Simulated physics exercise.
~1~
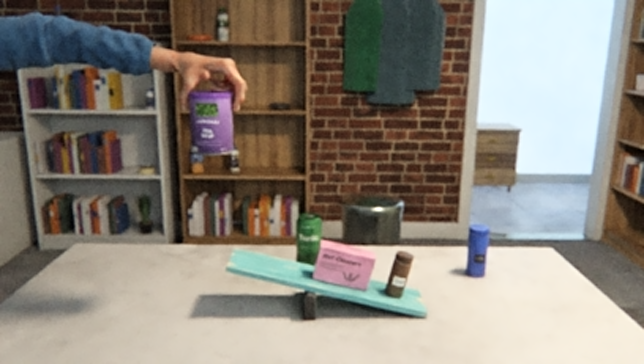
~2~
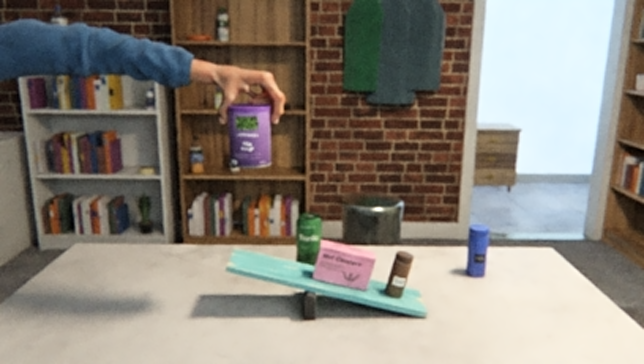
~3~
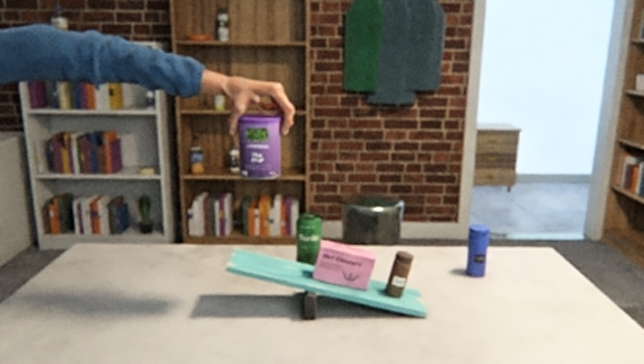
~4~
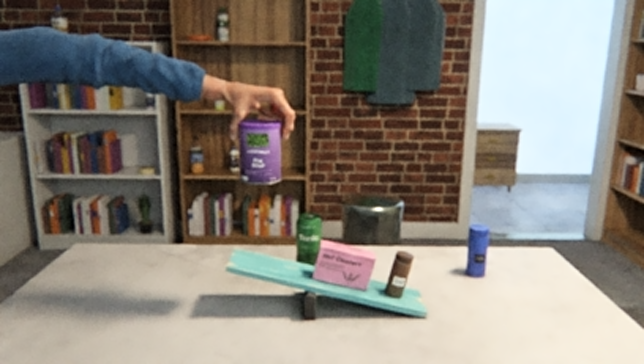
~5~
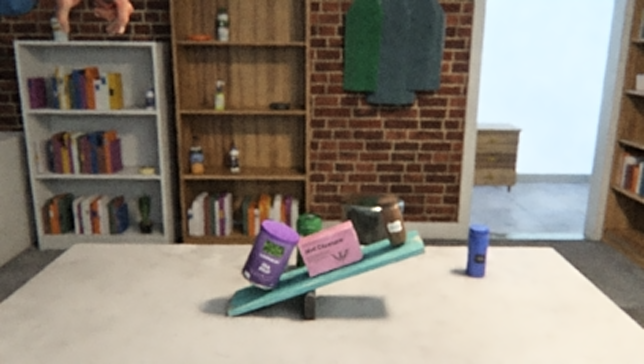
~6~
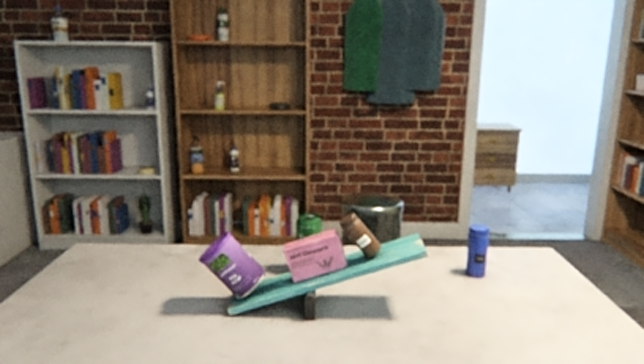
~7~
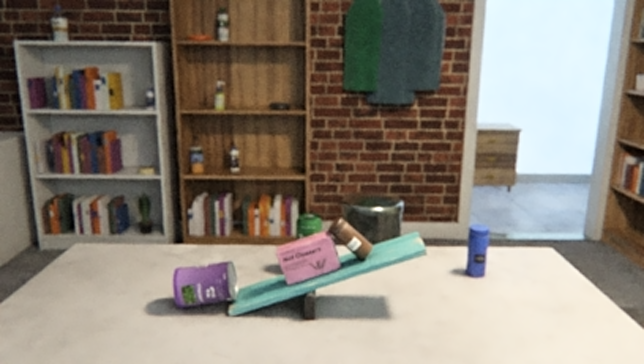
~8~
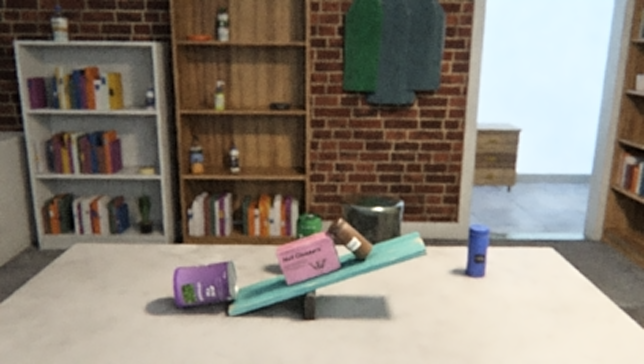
A purple tin was lowered by a hand and let go over the raised left end of a turquoise plank, which swung down on that side and stayed there, while the tin tumbled onto the table and a brown shaker toppled against the pink packet.
